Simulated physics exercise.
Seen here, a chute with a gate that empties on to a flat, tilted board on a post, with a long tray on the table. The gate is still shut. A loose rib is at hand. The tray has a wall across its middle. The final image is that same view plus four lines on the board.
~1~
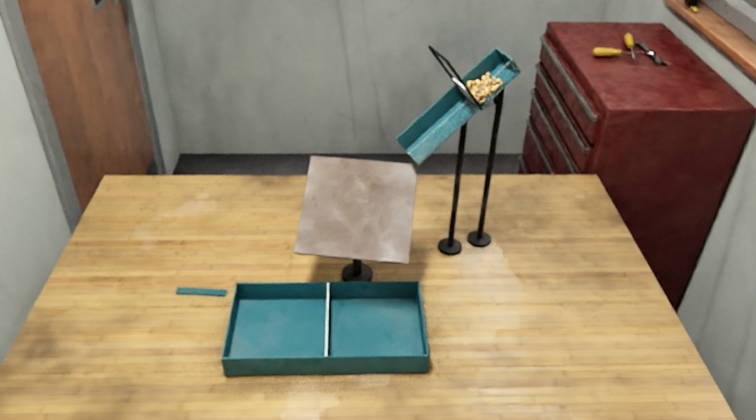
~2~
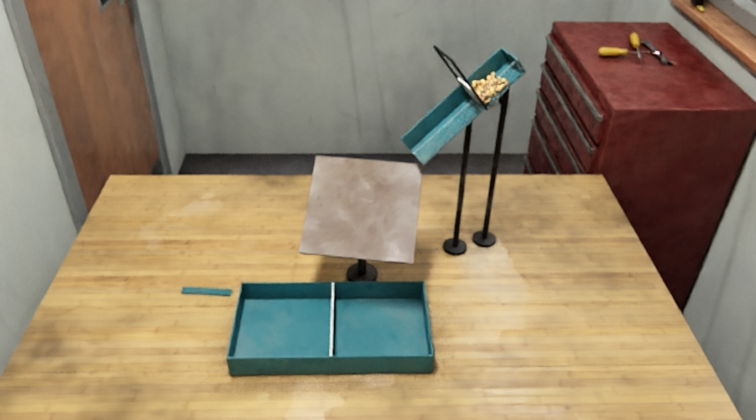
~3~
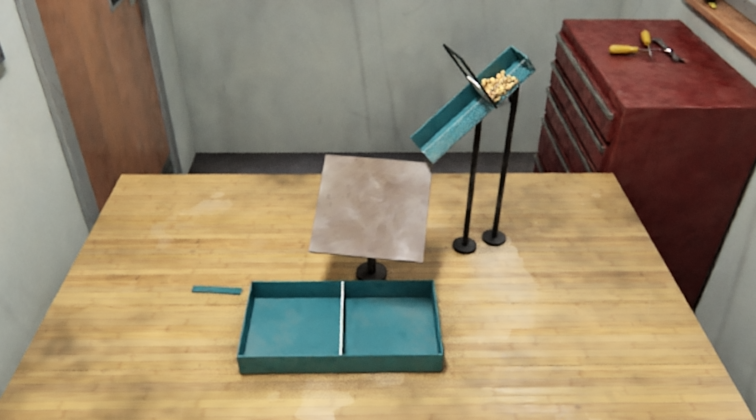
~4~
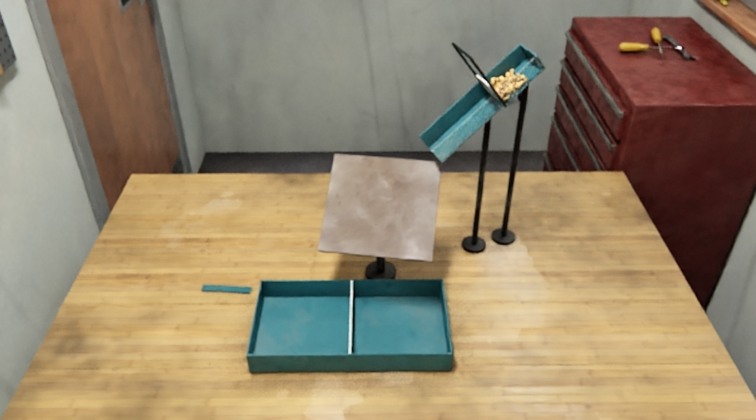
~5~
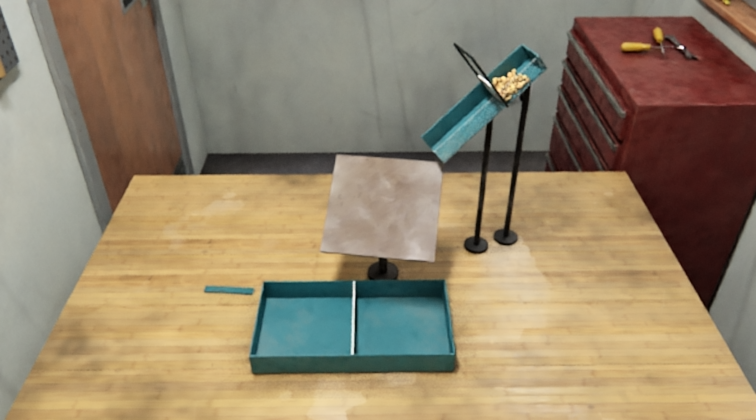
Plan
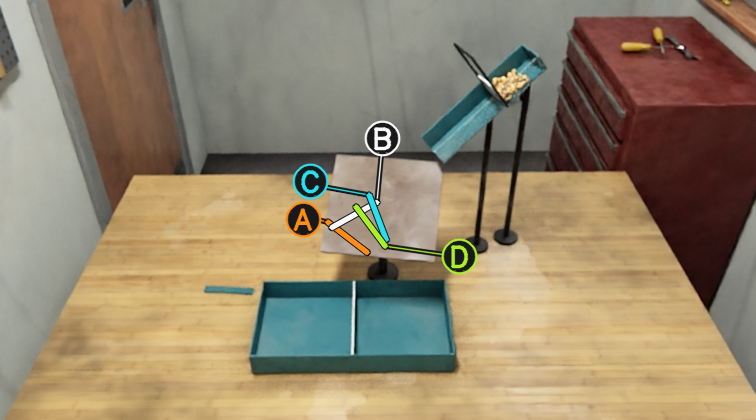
At first, dried chickpeas sit behind a shut gate in a raised teal chute, above a tilted board and a long divided tray on a wooden table. The view then shifts slightly, so everything slides a little to the right together, and by the end the chickpeas remain behind the gate.
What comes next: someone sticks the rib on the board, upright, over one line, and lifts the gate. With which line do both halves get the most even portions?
Use line B.
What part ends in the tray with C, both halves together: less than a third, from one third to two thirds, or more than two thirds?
Line C gives more than two thirds.
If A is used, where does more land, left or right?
The right half.
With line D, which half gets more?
More lands on the right.
On the marked copy, line A from (327, 222) to (367, 252); line B from (376, 202) to (331, 227); line C from (369, 195) to (386, 239); line D from (356, 206) to (385, 246).
Choosing A, of what is caught, a small part in the left half, nearly all in the right.
Choosing B, of what is caught, about half in the left half, about half in the right.
Choosing C, of what is caught, none in the left half, all in the right.
Choosing D, of what is caught, none in the left half, all in the right.
